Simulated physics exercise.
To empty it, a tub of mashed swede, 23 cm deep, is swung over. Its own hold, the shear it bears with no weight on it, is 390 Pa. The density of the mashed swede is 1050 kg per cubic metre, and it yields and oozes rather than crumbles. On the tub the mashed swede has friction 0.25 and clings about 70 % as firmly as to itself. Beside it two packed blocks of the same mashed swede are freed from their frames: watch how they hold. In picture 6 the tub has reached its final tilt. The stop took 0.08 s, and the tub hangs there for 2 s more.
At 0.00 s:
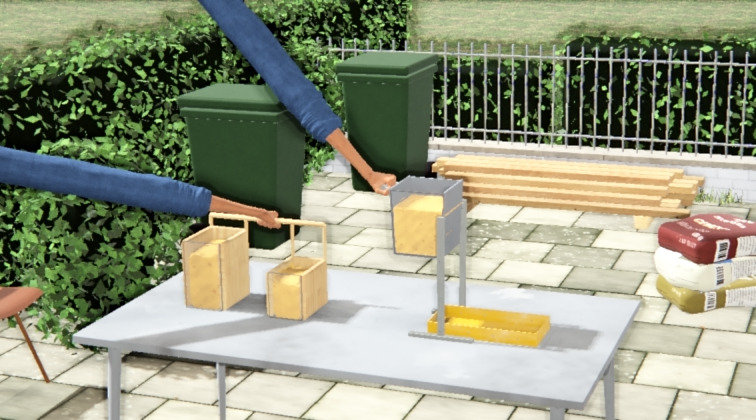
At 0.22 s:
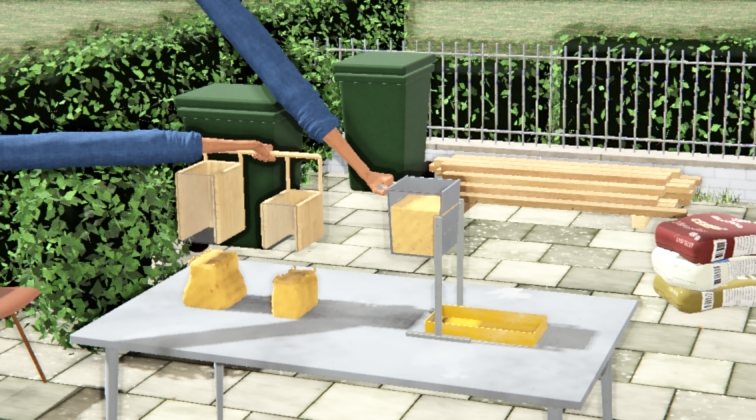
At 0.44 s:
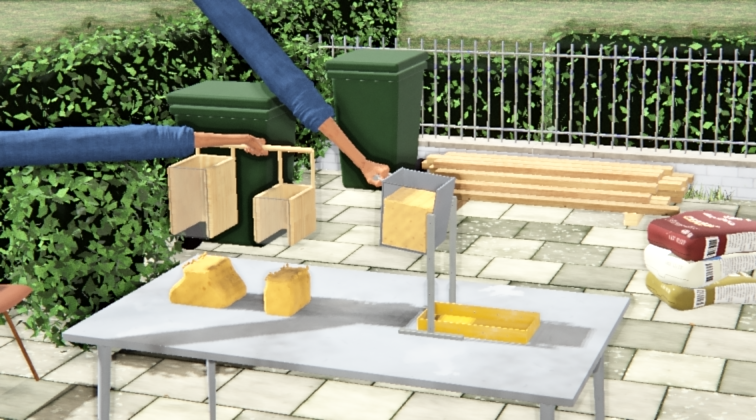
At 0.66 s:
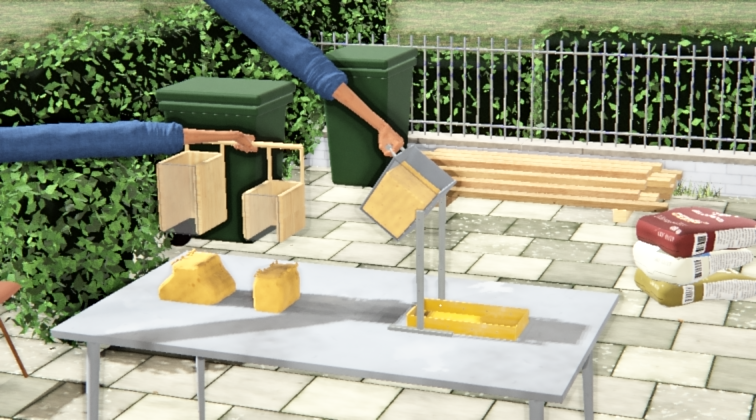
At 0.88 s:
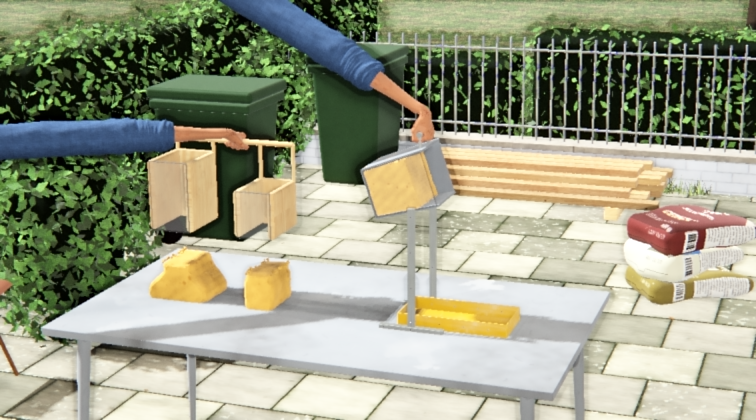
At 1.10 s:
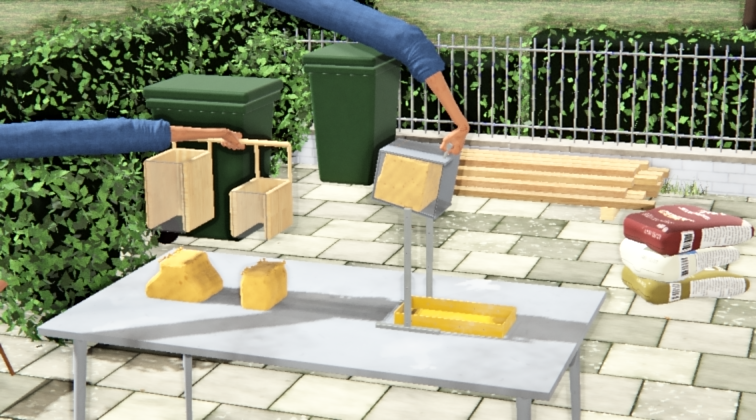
The clip opens with two blue-sleeved arms at a grey garden table, one hand lifting paired wooden boxes off two blocks of yellow mash. The left block slumps lower and wider while the right keeps its height, and then the other hand swings a grey tub of mash over to the right.
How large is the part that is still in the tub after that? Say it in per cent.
Close to 50 per cent.
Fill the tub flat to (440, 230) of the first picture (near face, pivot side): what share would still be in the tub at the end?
In that case some 100 per cent.
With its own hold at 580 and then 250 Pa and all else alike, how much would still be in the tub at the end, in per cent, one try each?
In that order: 100 %, 40 %.
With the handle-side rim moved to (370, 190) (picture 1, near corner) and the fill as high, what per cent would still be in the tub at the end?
It would be near 35 %.
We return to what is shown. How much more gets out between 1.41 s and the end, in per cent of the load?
Near 25 %.
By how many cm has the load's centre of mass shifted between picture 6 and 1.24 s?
Roughly 4 cm.
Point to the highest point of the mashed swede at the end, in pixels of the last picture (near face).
Near (402, 186).
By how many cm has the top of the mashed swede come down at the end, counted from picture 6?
Roughly 11 cm.
After 1.24 s, the tub is at 100 degrees and holds 100 %.
After 1.41 s, the tub is at 100 degrees and holds 75 %.
After 1.58 s, the tub is at 100 degrees and holds 56 %.
After 1.75 s, the tub is at 100 degrees and holds 52 %.
After 3.10 s, at the end, the tub is at 100 degrees and holds 50 %.
